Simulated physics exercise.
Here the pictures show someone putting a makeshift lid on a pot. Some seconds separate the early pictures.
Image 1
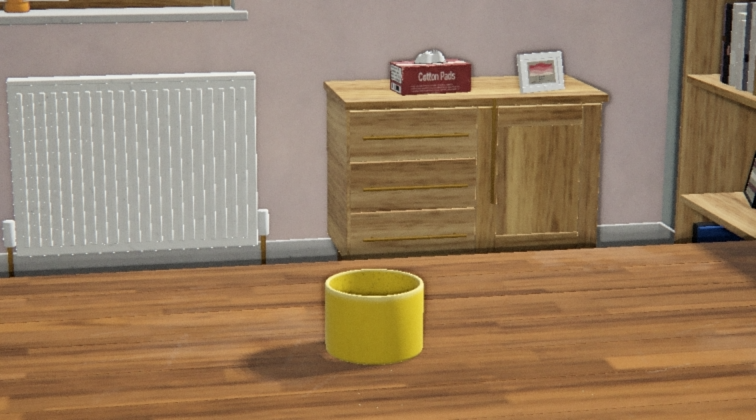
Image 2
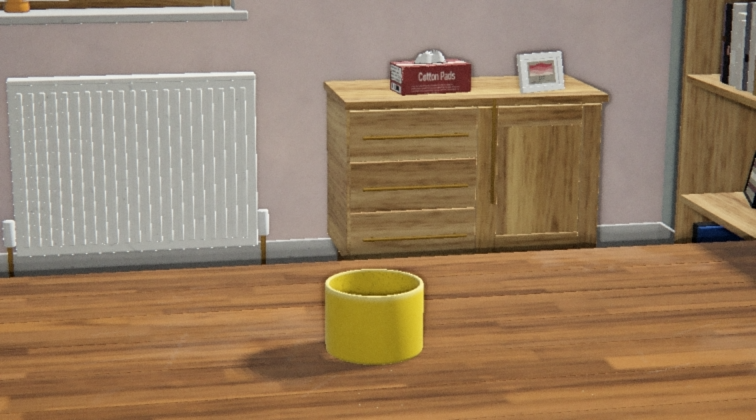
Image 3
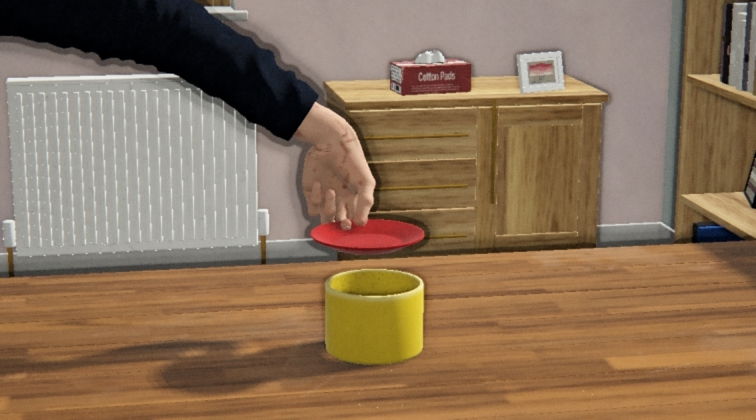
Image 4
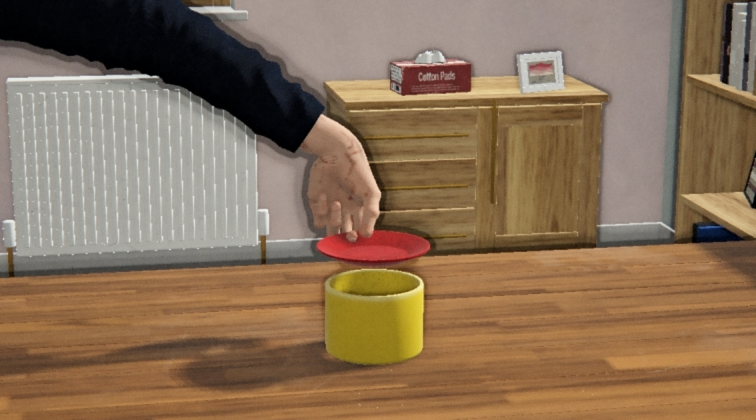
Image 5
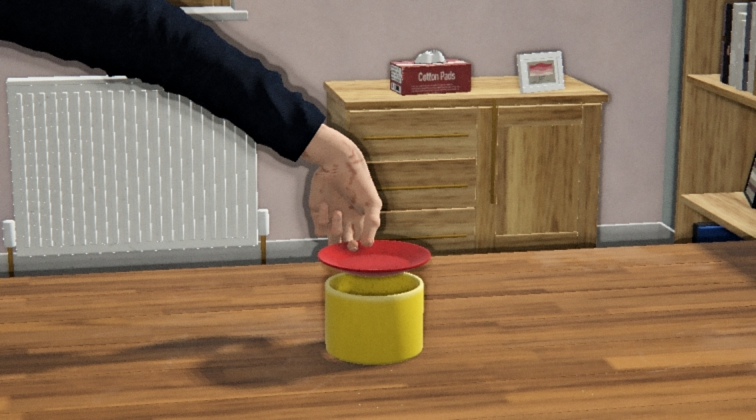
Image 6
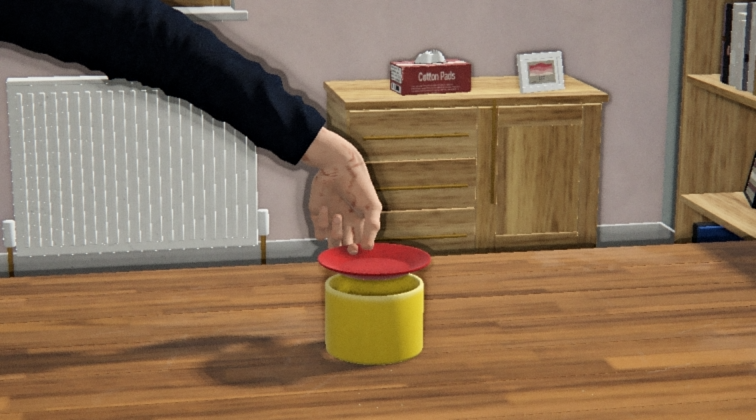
A hand reaching in from the left, lowering a red plate over an open yellow container on a wooden table, still holding it.
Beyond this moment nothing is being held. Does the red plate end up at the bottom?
No. Most likely it will be caught by the edge.
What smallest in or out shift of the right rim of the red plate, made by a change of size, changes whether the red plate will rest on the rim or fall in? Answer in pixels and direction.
Roughly 12 pixels, to the left.
Then, 0.12 s on from there, red plate moving near (374, 275).
In the end, the red plate covers the opening, near (374, 276).
